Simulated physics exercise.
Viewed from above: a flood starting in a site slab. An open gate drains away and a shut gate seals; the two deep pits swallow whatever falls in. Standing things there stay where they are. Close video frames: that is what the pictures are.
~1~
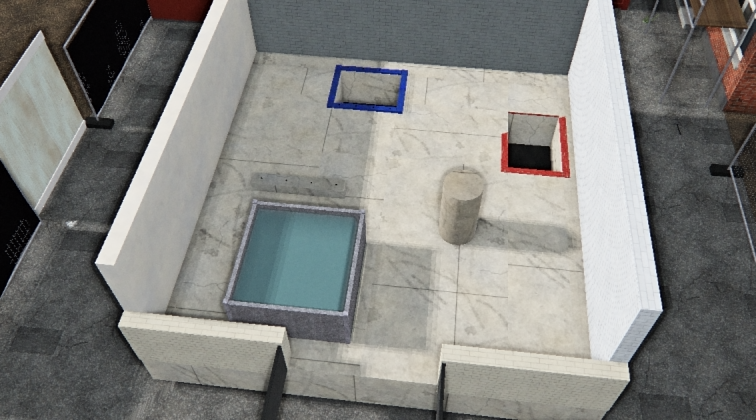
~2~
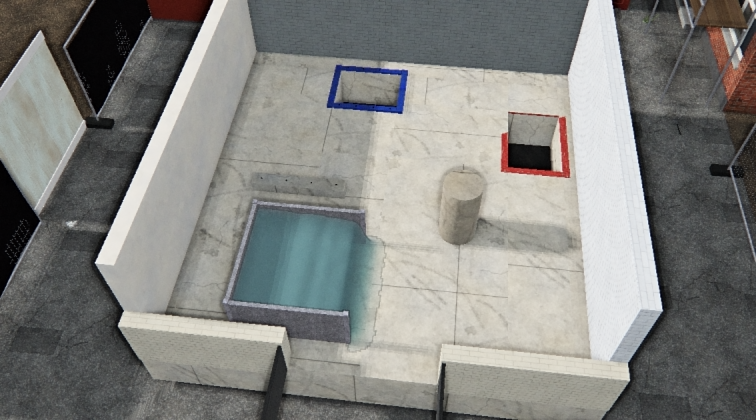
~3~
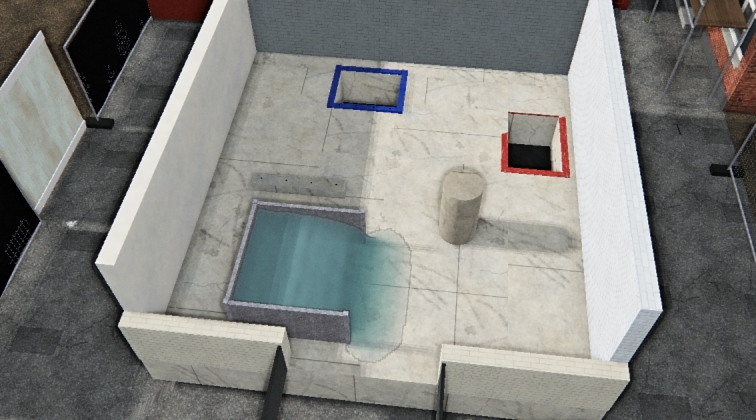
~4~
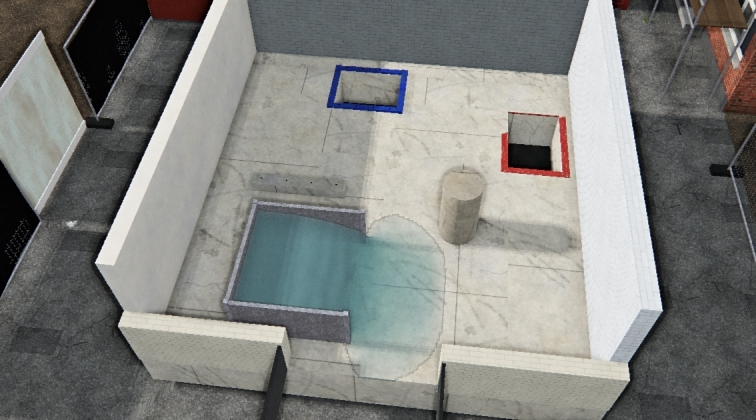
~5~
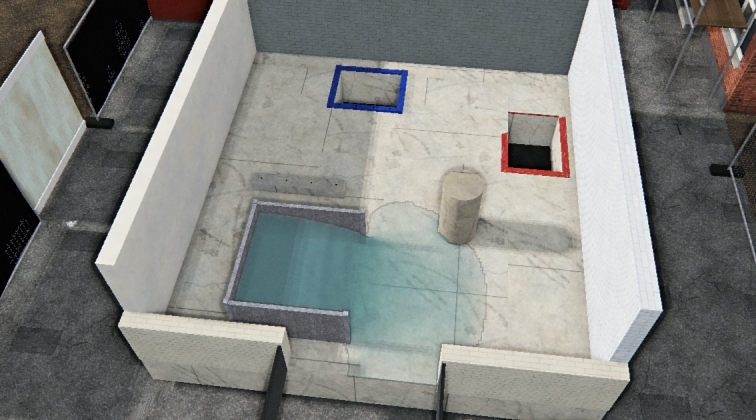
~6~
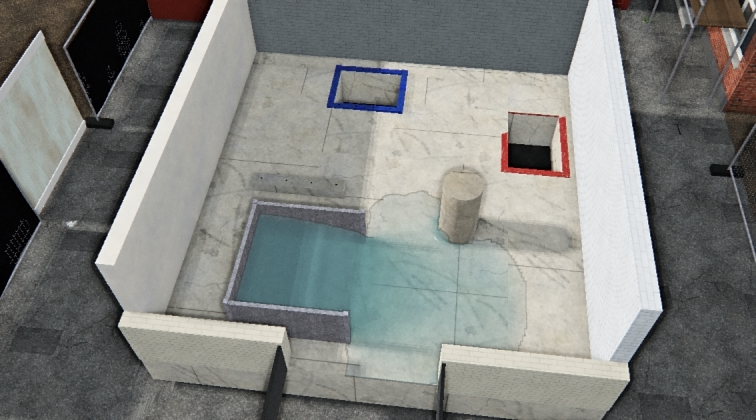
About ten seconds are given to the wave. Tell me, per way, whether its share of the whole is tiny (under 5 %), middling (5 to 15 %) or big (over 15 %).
The gate accounts for a substantial part - beyond fifteen per cent; the blue pit accounts for a negligible part - below five per cent; the red pit accounts for a substantial part - beyond fifteen per cent.
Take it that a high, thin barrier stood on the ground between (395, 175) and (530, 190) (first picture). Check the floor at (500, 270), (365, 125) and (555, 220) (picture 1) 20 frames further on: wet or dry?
In the order given, the spots are swamped, spared and swamped.
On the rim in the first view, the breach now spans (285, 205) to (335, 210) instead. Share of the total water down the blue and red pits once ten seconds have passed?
Blue 6 %, red 25 %.
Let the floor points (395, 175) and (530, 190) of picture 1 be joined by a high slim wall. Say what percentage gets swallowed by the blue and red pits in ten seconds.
Shares in percent - blue: 0; red: 25.
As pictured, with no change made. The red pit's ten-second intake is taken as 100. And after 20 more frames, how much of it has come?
It would be roughly 30 percent of the ten-second total.
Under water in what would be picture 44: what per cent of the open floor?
About 60 in a hundred.
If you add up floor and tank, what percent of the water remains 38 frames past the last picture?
I make it around 64 per cent.
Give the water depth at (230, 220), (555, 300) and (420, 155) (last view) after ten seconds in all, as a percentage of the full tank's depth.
Depths of roughly 0, 6 and 4 per cent.
A moment on, water covers 30 % of the floor; the gate 3 %, the blue pit 0 %, the red pit 0 %.
Next, water covers 40 % of the floor; the gate 6 %, the blue pit 0 %, the red pit 1 %.
Then, water covers 40 % of the floor; the gate 8 %, the blue pit 0 %, the red pit 9 %.
Later, water covers 60 % of the floor; the gate 15 %, the blue pit 0 %, the red pit 22 %.
In the end, water covers 75 % of the floor; the gate 21 %, the blue pit 0 %, the red pit 31 %.
